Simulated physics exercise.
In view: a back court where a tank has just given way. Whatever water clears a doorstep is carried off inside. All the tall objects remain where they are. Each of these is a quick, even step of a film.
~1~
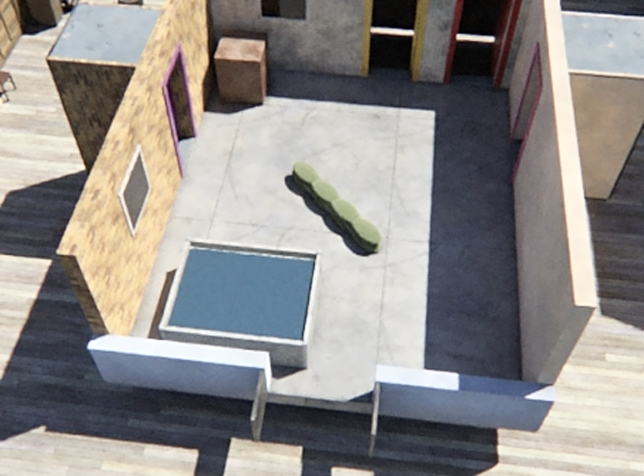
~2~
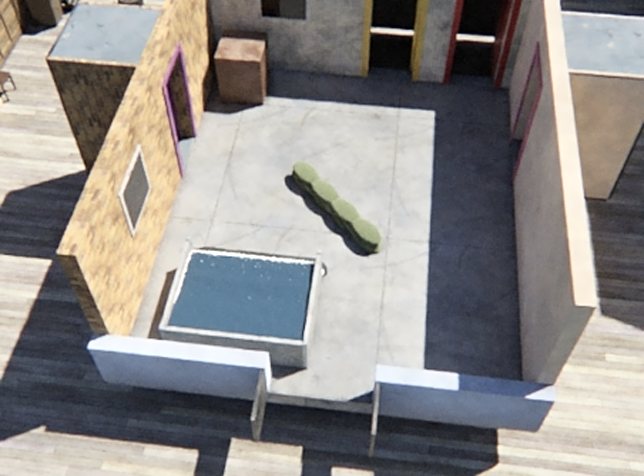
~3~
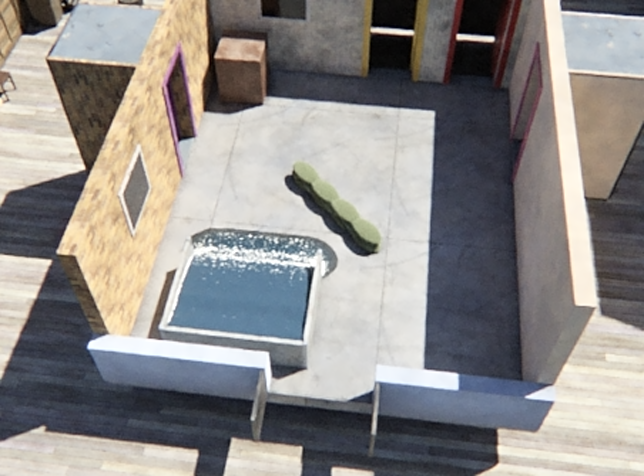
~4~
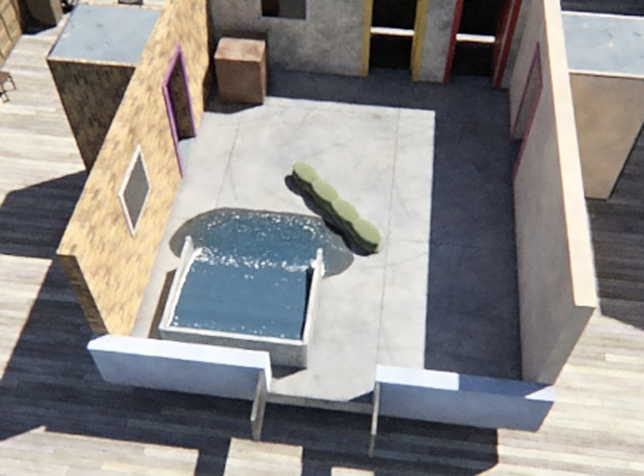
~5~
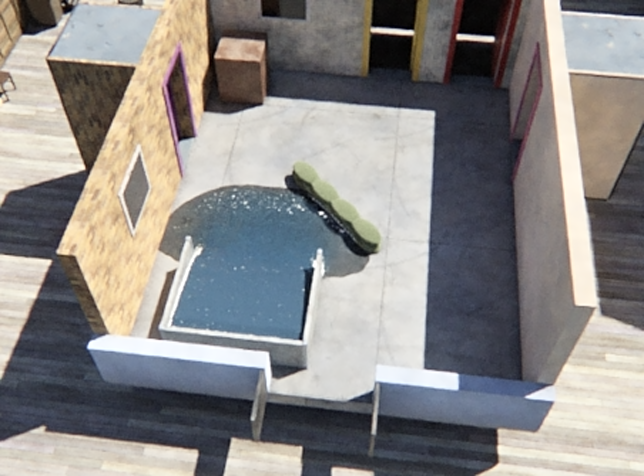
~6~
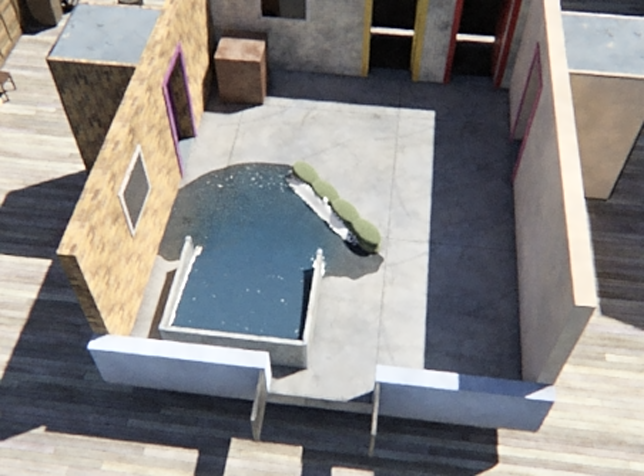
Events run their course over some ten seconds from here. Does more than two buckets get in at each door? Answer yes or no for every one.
Pink door: No, red door: Yes, purple door: Yes, yellow door: No.
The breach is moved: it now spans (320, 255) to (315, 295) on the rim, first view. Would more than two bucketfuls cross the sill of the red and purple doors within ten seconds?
Door by door, red door tops the limit, then purple door comes in lower.
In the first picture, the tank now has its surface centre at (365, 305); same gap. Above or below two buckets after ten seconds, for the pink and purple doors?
Lab note - pink door doesn't reach it; purple door crosses the line.
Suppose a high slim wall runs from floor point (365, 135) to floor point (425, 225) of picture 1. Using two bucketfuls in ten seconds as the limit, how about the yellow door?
I'd say the yellow door remains within bounds.
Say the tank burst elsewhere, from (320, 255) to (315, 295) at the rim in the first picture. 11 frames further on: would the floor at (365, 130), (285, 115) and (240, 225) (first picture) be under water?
Spot one ends up untouched by the spill, spot two untouched by the spill, spot three untouched by the spill.
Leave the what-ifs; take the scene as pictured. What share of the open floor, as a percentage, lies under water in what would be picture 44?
That works out at 80 %.
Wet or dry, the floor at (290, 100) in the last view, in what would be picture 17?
Looking there, it would be swamped.
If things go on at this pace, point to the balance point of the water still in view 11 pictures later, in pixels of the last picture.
The spot I would choose is (256, 203).
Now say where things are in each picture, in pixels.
In the first frame, the tank at (244, 292) is whole and still.
In the second frame, the front is at a hidden place, out from the gap on the tank's far side.
In the third frame, water pours out on the tank's far side and has run to a hidden place.
In the fourth frame, the front is at (192, 223), out from the gap on the tank's far side.
In the fifth frame, the front is at (215, 193), out from the gap on the tank's far side.
In the sixth frame, the front is at (256, 166), out from the gap on the tank's far side.
A moment on, water covers 25 % of the floor; the pink door not reached, the red door not reached, the purple door wet at the sill, nothing in, the yellow door not reached.
Next, water covers 35 % of the floor; the pink door not reached, the red door not reached, the purple door under two buckets in, the yellow door not reached.
Then, water covers 50 % of the floor; the pink door not reached, the red door not reached, the purple door far over two buckets in, the yellow door wet at the sill, nothing in.
Later, water covers 80 % of the floor; the pink door wet at the sill, nothing in, the red door wet at the sill, nothing in, the purple door far over two buckets in, the yellow door under two buckets in.
In the end, water covers 90 % of the floor; the pink door under two buckets in, the red door over two buckets in, the purple door far over two buckets in, the yellow door under two buckets in.
